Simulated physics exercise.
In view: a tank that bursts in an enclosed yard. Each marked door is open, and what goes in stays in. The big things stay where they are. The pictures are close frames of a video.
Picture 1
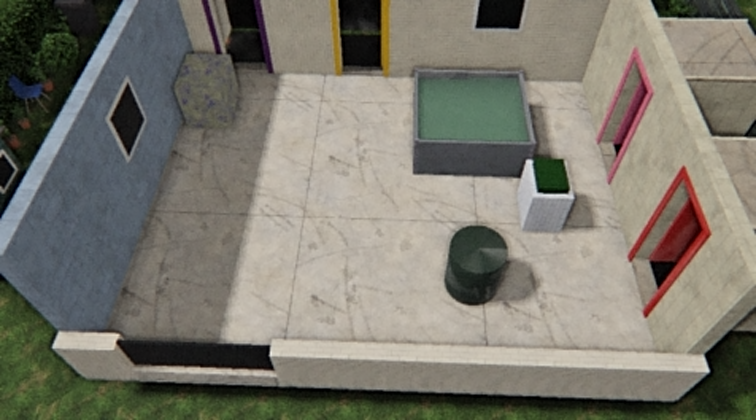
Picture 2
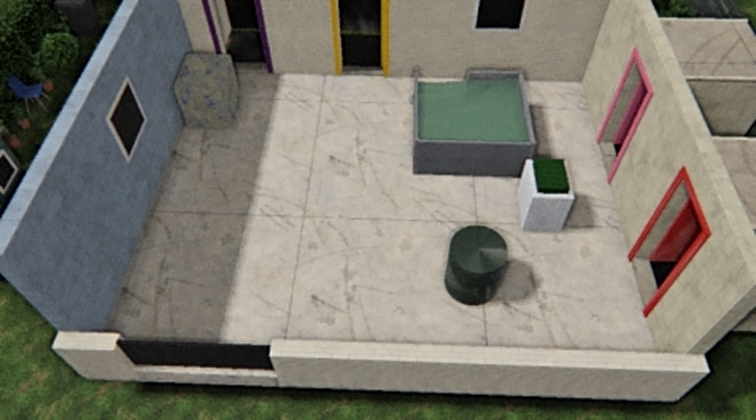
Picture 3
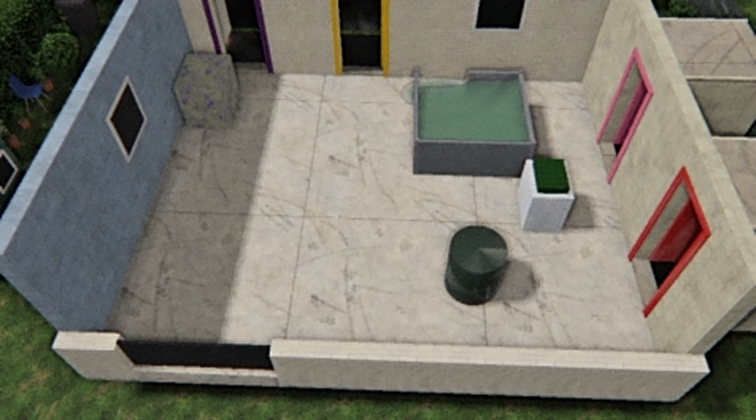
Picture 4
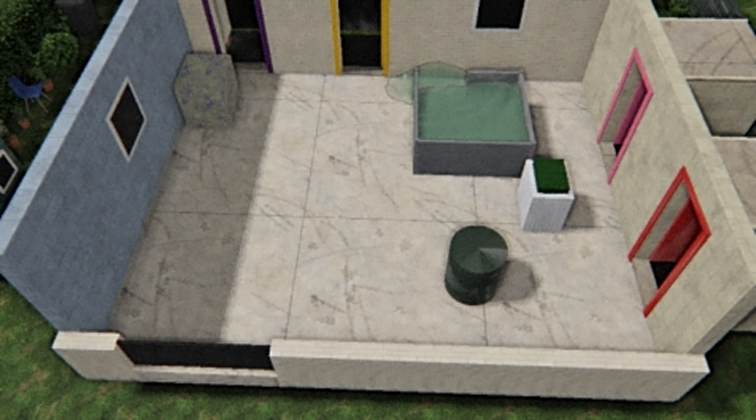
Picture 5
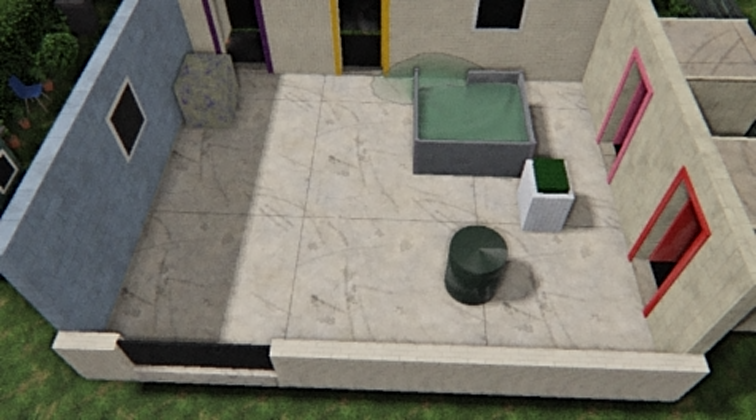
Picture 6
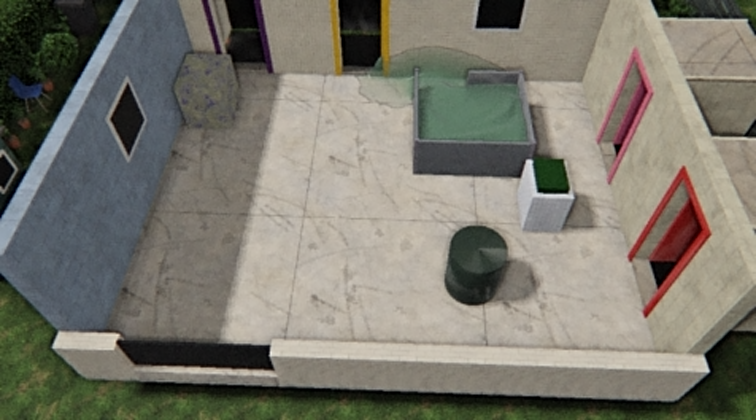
A grey-rimmed tank of green water stands near the back wall of a pale paved yard, seen from high above by a camera that stays still. A blue wall rises at left, purple and yellow doorways open behind, pink and red ones at right, with a dark green barrel and a white planter nearby. The tank's far side opens, and a thin sheet of water spreads out behind it and leftward across the paving.
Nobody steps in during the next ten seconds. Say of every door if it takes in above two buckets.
The purple door floods; the red door holds within the limit; the pink door holds within the limit; the yellow door floods.
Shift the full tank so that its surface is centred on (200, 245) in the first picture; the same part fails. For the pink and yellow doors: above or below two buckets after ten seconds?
In short: The pink door lets more in; the yellow door floods.
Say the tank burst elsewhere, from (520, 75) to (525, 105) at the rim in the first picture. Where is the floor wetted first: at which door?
The pink one.
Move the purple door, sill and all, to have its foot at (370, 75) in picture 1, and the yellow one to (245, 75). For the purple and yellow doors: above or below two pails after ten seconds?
In short: Purple door lets more in; yellow door takes more.
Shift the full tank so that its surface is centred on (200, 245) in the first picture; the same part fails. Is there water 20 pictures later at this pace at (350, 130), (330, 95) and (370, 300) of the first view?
As listed: Flooded, covered, dry.
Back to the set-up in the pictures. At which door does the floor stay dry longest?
It is the red one.
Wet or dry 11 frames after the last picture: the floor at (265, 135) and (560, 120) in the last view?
In turn: Flooded, awash.
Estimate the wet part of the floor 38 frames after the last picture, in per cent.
Some 75 per cent.
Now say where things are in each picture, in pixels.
Still water in the tank at (471, 108), in the first picture.
The front is at a hidden place, out from the gap on the tank's far side, in the second picture.
The front is at a hidden place, out from the gap on the tank's far side, in the third picture.
The front is at (398, 77), out from the gap on the tank's far side, in the fourth picture.
The front is at (378, 76), out from the gap on the tank's far side, in the fifth picture.
The front is at (359, 76), out from the gap on the tank's far side, in the sixth picture.
A moment on, water covers 15 % of the floor; the purple door not reached, the red door not reached, the pink door not reached, the yellow door under two buckets in.
Next, water covers 30 % of the floor; the purple door wet at the sill, nothing in, the red door not reached, the pink door wet at the sill, nothing in, the yellow door over two buckets in.
Then, water covers 45 % of the floor; the purple door wet at the sill, nothing in, the red door wet at the sill, nothing in, the pink door under two buckets in, the yellow door over two buckets in.
Later, water covers 75 % of the floor; the purple door over two buckets in, the red door wet at the sill, nothing in, the pink door under two buckets in, the yellow door over two buckets in.
In the end, water covers 95 % of the floor; the purple door over two buckets in, the red door wet at the sill, nothing in, the pink door under two buckets in, the yellow door over two buckets in.
